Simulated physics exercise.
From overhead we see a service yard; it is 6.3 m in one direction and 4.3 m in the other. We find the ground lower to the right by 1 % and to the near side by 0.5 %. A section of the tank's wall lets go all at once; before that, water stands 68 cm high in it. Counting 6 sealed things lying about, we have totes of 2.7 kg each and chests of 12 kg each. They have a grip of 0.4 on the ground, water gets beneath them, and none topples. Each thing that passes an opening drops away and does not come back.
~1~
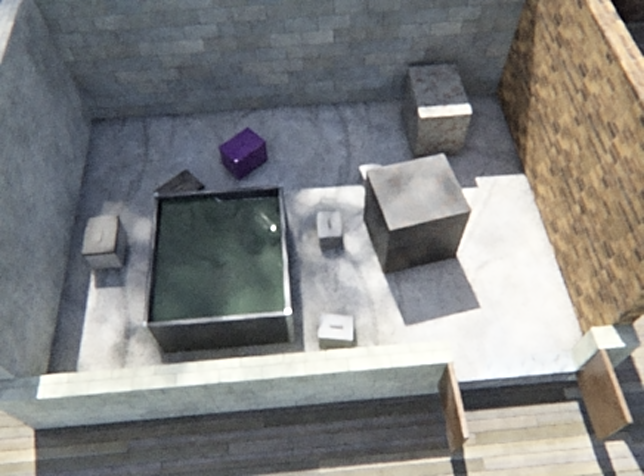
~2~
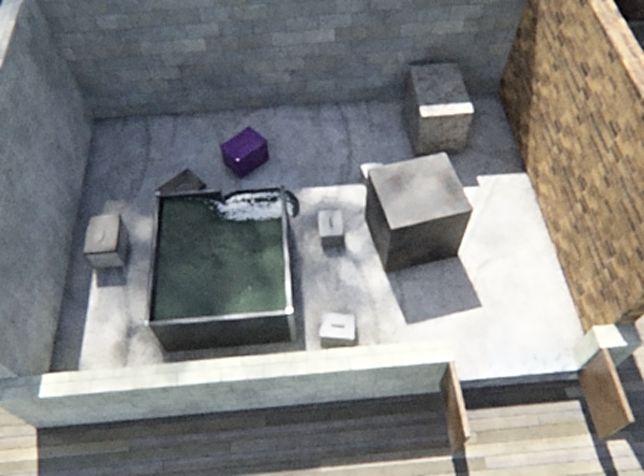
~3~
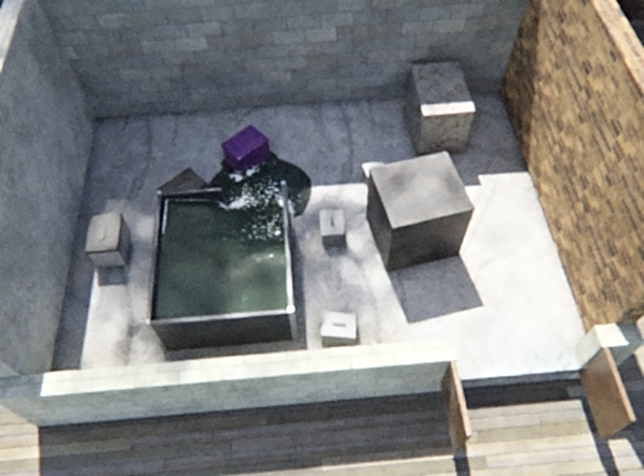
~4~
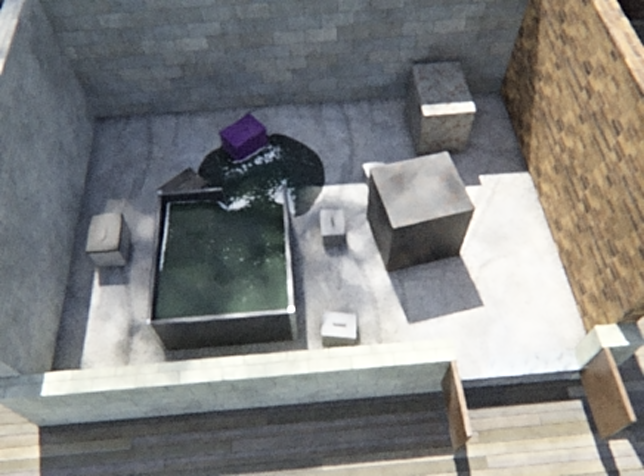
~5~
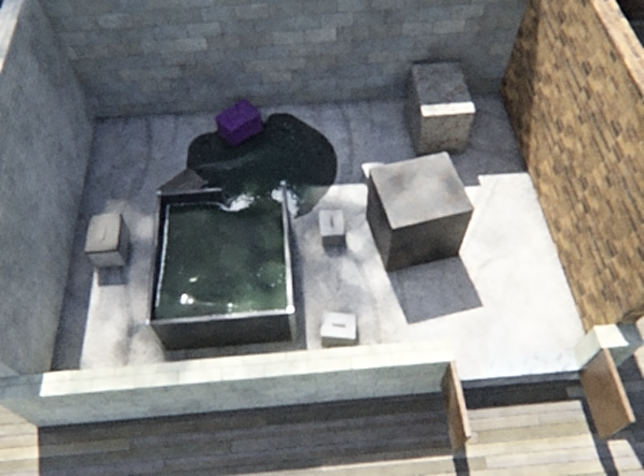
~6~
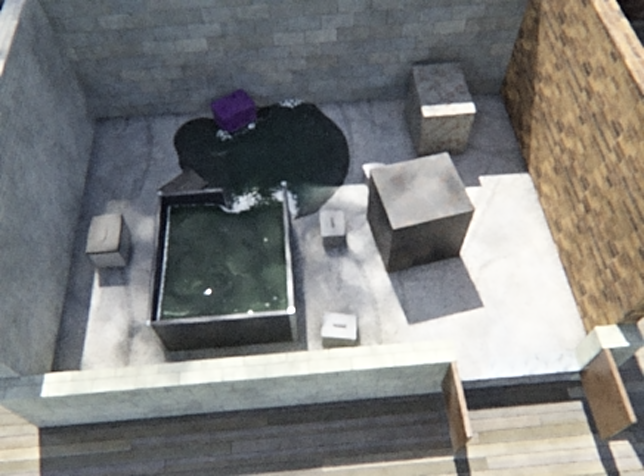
Dark water bursts from the tank's far side, spreads out, and pushes the purple box back.
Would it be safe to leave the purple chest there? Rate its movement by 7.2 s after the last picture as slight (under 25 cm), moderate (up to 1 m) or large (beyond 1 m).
Large.
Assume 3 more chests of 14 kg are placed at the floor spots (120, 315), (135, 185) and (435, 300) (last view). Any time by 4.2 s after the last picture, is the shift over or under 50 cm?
In order: Below it, above it, below it.
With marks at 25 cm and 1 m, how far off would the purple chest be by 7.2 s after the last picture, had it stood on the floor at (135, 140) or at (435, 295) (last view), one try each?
Well, the first time it covers a big distance, and the second time it keeps still.
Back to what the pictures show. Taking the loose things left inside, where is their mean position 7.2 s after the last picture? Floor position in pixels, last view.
Somewhere near (301, 266).
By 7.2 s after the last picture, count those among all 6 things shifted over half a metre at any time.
I make it 5.
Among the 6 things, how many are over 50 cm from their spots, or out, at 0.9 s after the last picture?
1 in all.
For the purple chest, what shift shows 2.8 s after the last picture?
Roughly 200 centimetres by that point.
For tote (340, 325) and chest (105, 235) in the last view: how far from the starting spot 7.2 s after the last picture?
Taken in order, the shifts are 150 cm and 150 cm.
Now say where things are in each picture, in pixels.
In the first picture, the purple chest at (242, 144), on the bottom; 2.5 m2 under water; 0 of 6 have shifted.
In the second picture, the purple chest at (243, 143) rests on the ground; water covers 3.0 m2; 0 of 6 have shifted.
In the third picture, the purple chest at (245, 142), on the bottom; 3.7 m2 under water; 0 of 6 have shifted.
In the fourth picture, the purple chest at (243, 130) rests on the ground, 23 cm from its start; 4.4 m2 under water; 1 of 6 have shifted.
In the fifth picture, the purple chest at (238, 115) rests on the ground, 56 cm from its start; water covers 5.4 m2; 1 of 6 have shifted.
In the sixth picture, the purple chest at (232, 104), on the bottom, 81 cm from its start; 6.6 m2 under water; 1 of 6 have shifted.
Then, 0.9 s after the last picture the purple chest is near (197, 95), 1.1 m from its start, afloat; 0 of 6 are out; 1 afloat.
Then, 2.8 s after the last picture the purple chest is near (99, 153), 2.0 m from its start, afloat; 0 of 6 are out; 2 afloat.
Then, 4.8 s after the last picture the purple chest is near (122, 305), 2.8 m from its start, afloat; 0 of 6 are out; 4 afloat.
Then, 7.2 s after the last picture the purple chest is near (130, 292), 2.6 m from its start, afloat; 0 of 6 are out; 5 afloat.
